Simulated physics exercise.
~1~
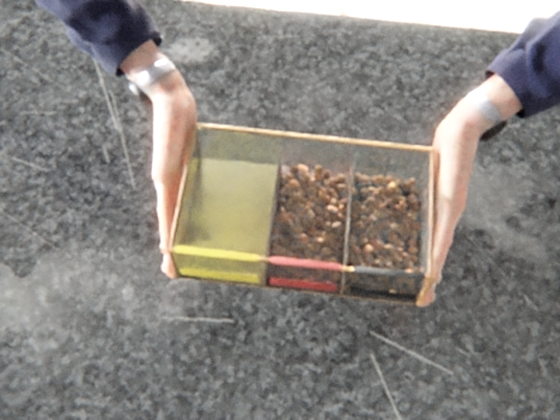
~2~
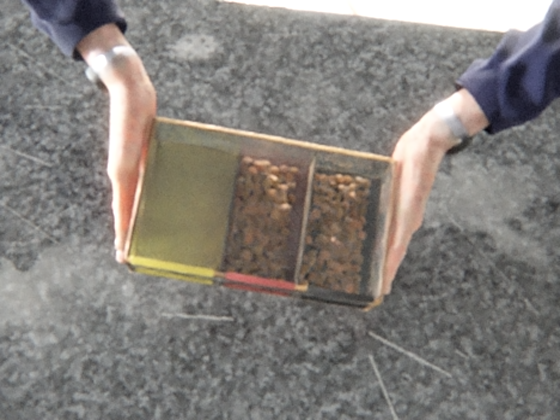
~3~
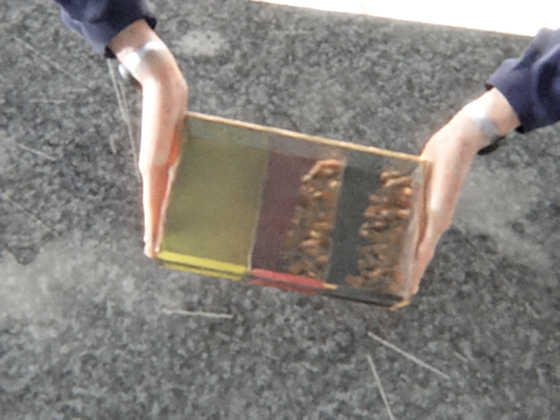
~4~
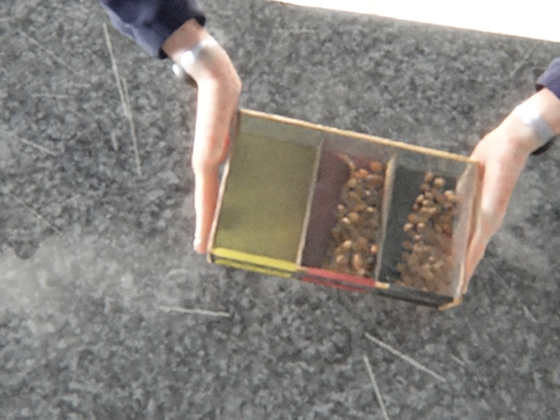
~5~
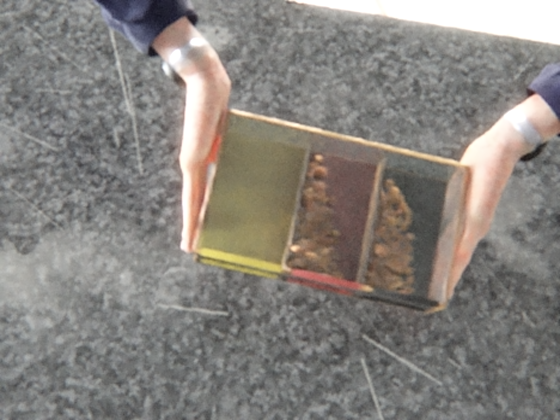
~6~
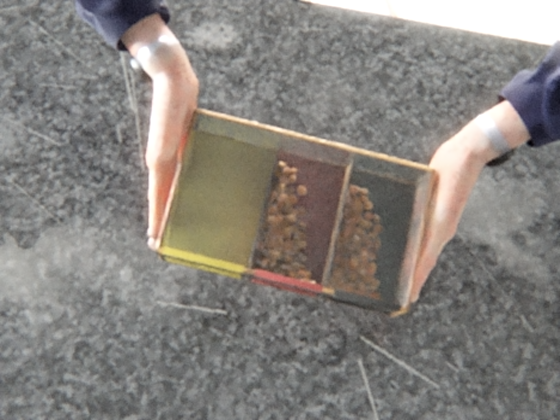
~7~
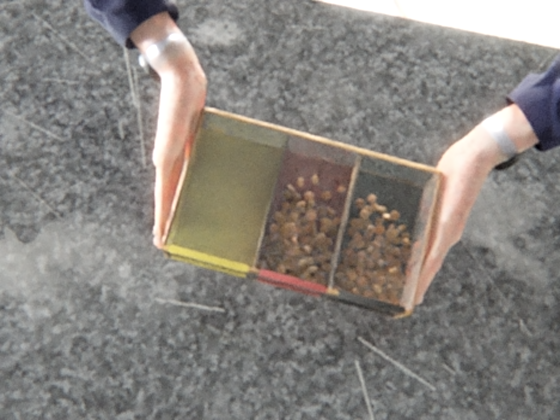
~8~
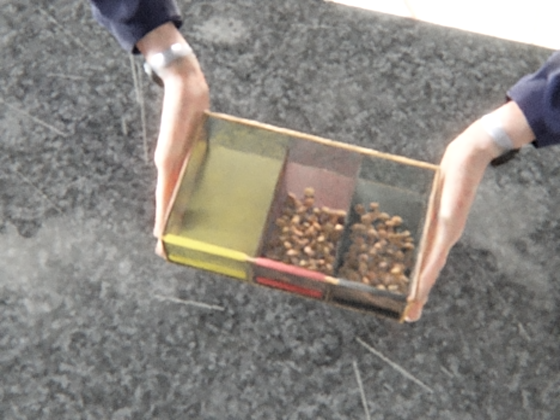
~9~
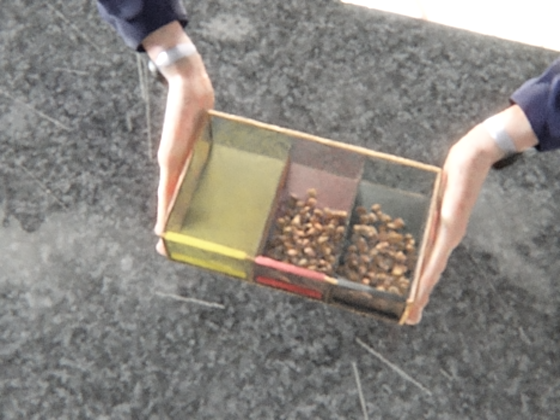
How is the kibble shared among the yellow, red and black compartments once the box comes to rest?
The red and black compartments each hold a large share of the kibble, about half apiece. The yellow compartment ends up with none.
